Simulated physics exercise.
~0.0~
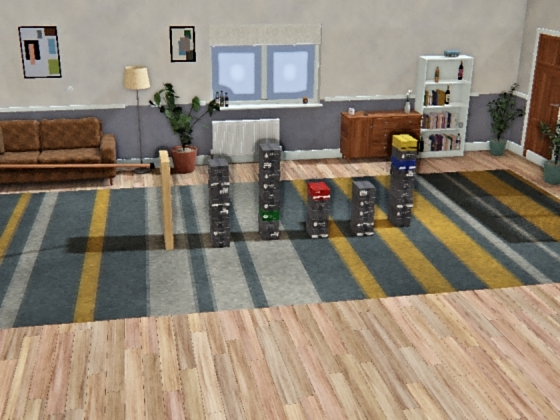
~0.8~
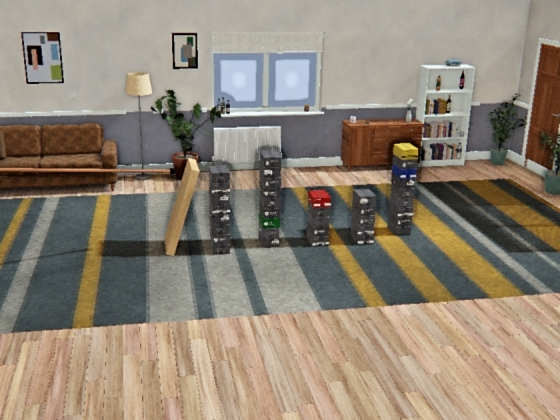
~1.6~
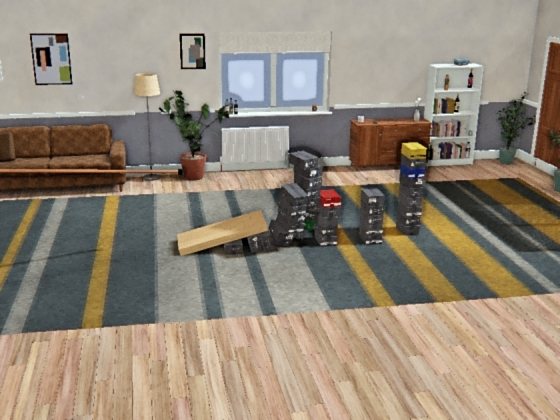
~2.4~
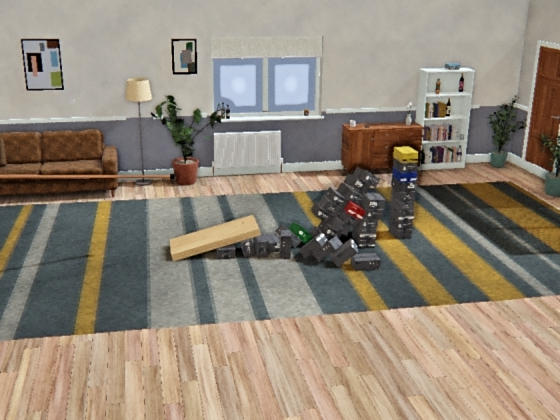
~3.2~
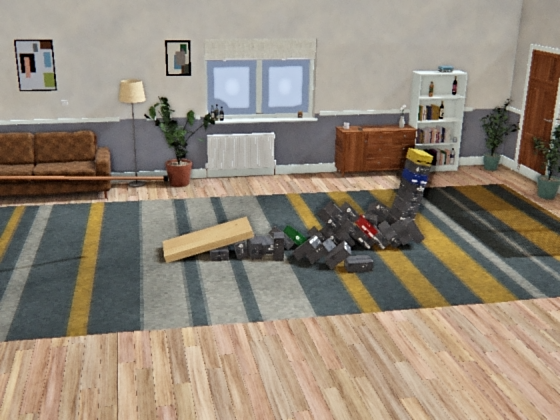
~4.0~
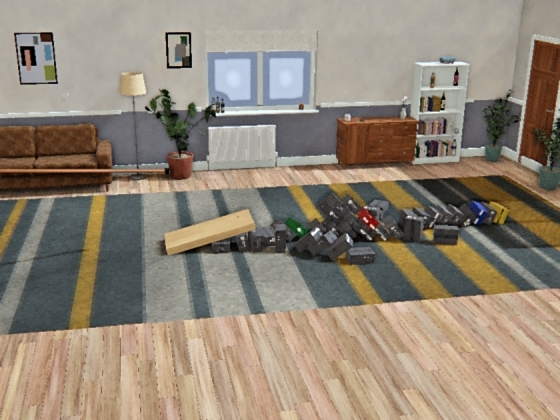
A tall wooden board tipped over to the right into a row of dark box stacks, which toppled one after another, the red box coming down before the yellow and blue ones, until all the stacks lay strewn across the striped rug.
